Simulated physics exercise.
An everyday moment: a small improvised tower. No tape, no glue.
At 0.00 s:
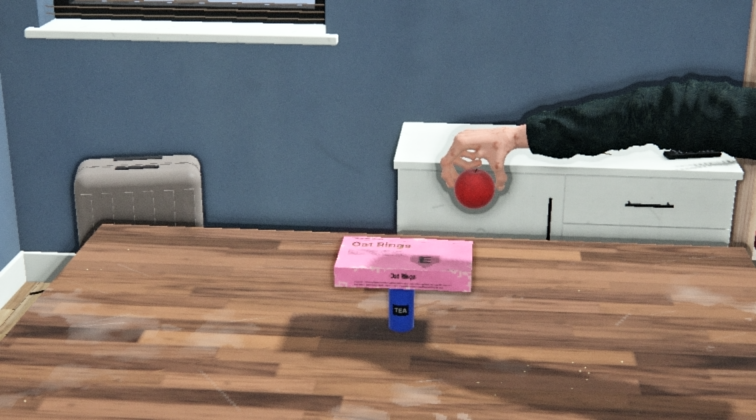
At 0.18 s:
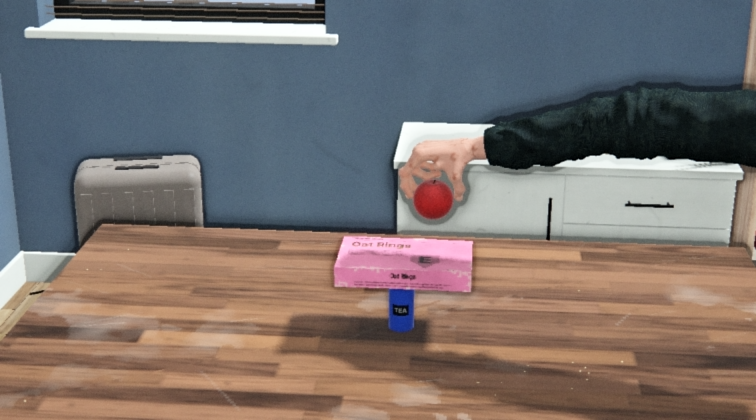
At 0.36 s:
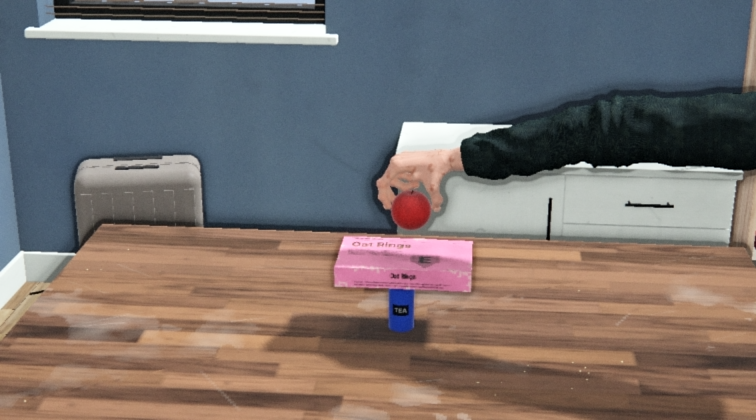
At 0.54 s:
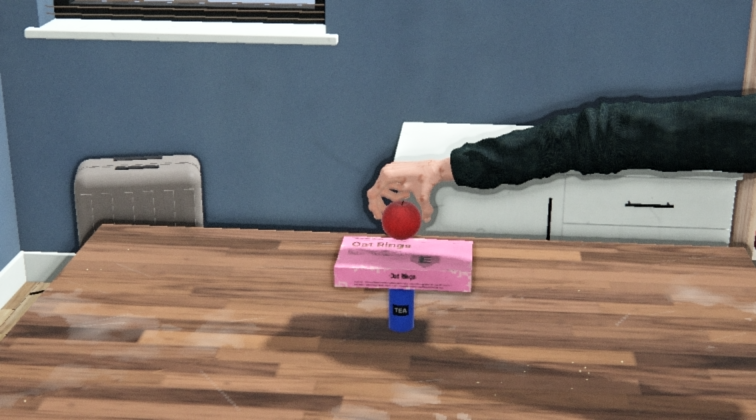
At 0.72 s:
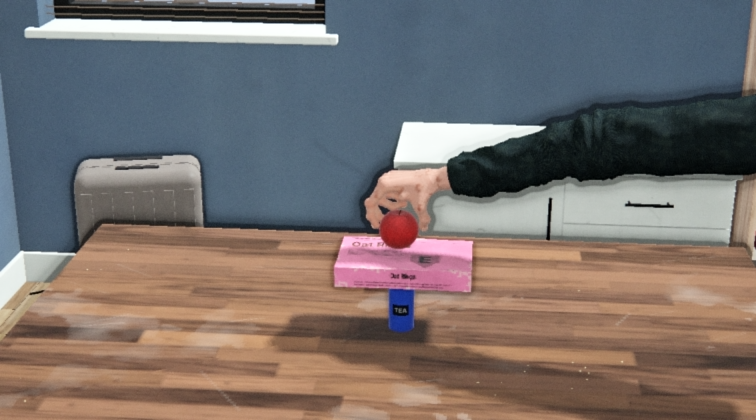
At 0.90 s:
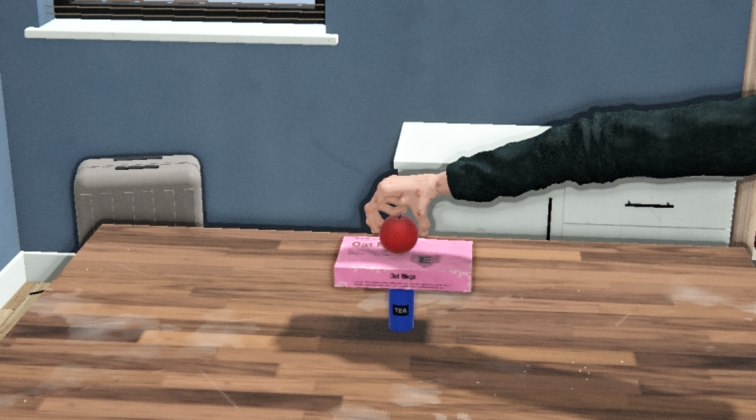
A room with a blue wall is seen from a fixed, slightly raised view across a wooden tabletop, with a grey suitcase at the back left and a white cabinet at the back right. A pink box lies flat on top of a small blue shaker near the centre. From the right, a dark-sleeved arm carries a red apple leftward and lowers it to the top of the box, the fingers still around it.
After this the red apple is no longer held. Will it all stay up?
Here the stack stays up.
After 1.10 s, nothing has stirred.
After 1.30 s, red apple resting near (399, 235).
At rest (2.0 s), all 3 in place. Seen from the same camera at the end, red apple near (399, 235). The stack keeps its balance.
